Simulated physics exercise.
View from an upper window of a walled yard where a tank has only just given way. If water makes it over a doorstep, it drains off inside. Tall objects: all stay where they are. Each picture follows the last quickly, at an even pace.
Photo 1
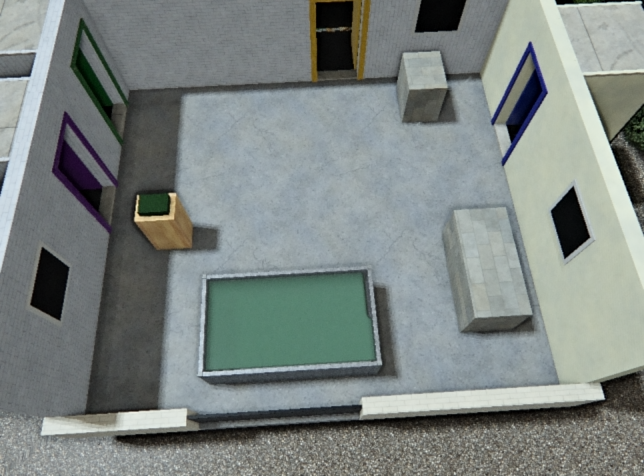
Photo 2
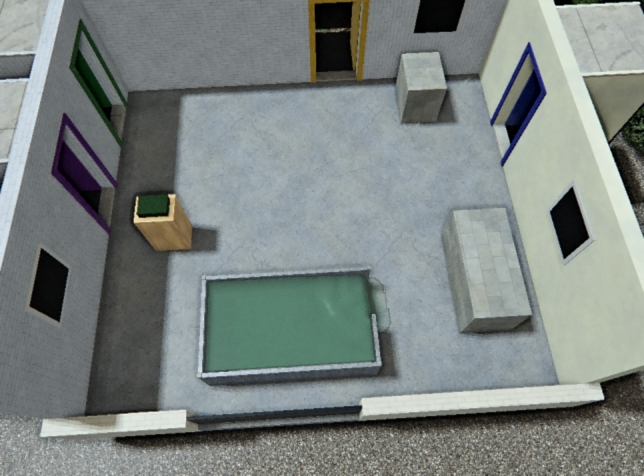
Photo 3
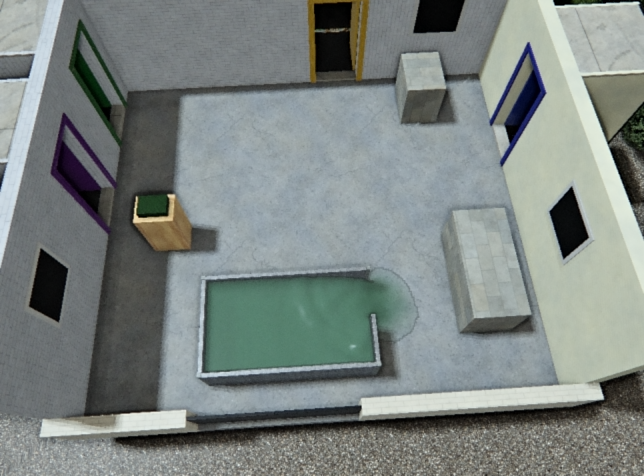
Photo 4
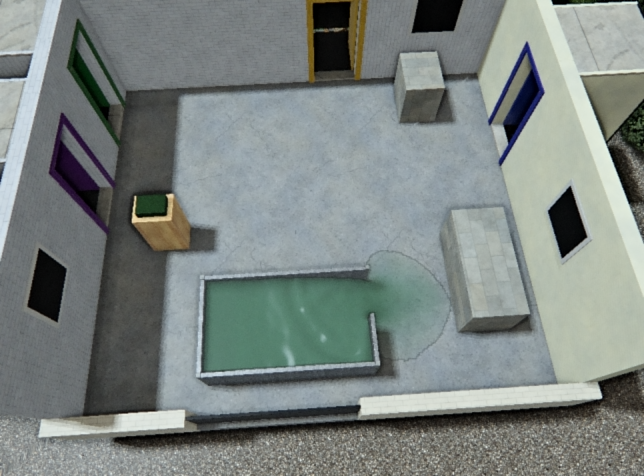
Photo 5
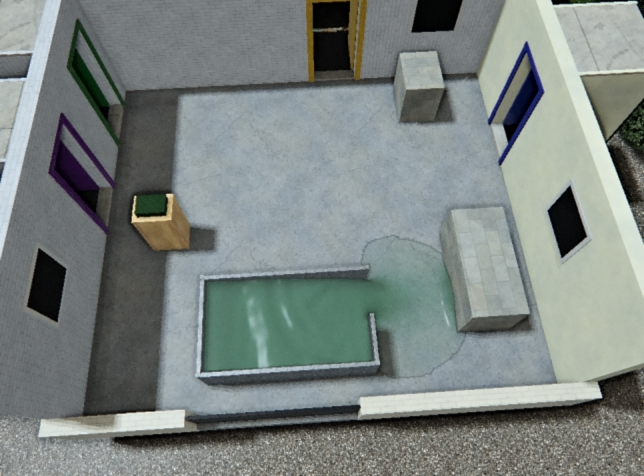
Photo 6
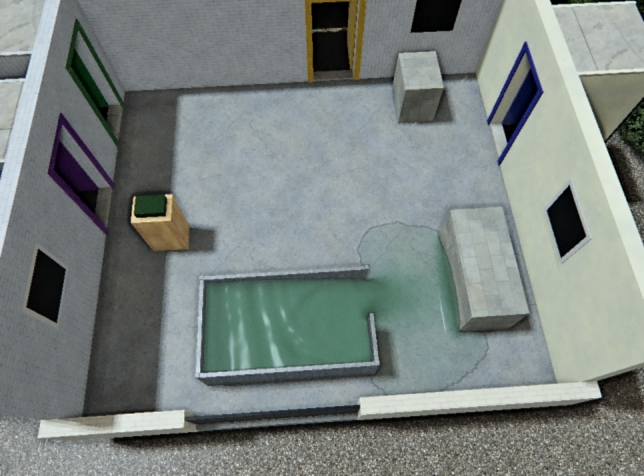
In a walled yard seen from above, a low rectangular tank of still green water stands near grey blocks and a wooden stand. Its right side opens and water pours through the gap, fanning across the paving. The thin sheet reaches the large block at right and widens along the floor.
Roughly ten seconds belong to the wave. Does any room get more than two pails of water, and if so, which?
Door by door: The green door does not; the blue door does; the yellow door does; the purple door does not.
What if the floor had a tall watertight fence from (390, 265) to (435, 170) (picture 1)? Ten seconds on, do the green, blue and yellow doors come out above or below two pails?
Taking them in turn, the green one is spared, the blue one is flooded and the yellow one is spared.
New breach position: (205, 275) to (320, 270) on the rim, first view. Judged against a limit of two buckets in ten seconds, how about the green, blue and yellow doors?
In that case the green door overshoots, while the blue door undershoots and the yellow door overshoots.
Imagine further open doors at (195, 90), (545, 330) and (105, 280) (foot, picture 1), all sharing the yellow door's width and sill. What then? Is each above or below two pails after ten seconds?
In order: Stays within it, tops the limit, stays within it.
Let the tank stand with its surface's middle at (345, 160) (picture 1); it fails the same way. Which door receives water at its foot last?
The purple one.
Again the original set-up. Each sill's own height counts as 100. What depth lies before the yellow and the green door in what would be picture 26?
Approx. 310 % followed by 0 %.
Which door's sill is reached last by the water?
My answer: The door marked purple.
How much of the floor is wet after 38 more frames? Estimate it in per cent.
Around 60 in a hundred.
A moment on, water covers 15 % of the floor; the green door not reached, the blue door not reached, the yellow door not reached, the purple door not reached.
Next, water covers 25 % of the floor; the green door not reached, the blue door wet at the sill, nothing in, the yellow door not reached, the purple door not reached.
Then, water covers 50 % of the floor; the green door not reached, the blue door under two buckets in, the yellow door under two buckets in, the purple door not reached.
Later, water covers 60 % of the floor; the green door not reached, the blue door under two buckets in, the yellow door over two buckets in, the purple door not reached.
In the end, water covers 90 % of the floor; the green door wet at the sill, nothing in, the blue door over two buckets in, the yellow door far over two buckets in, the purple door wet at the sill, nothing in.
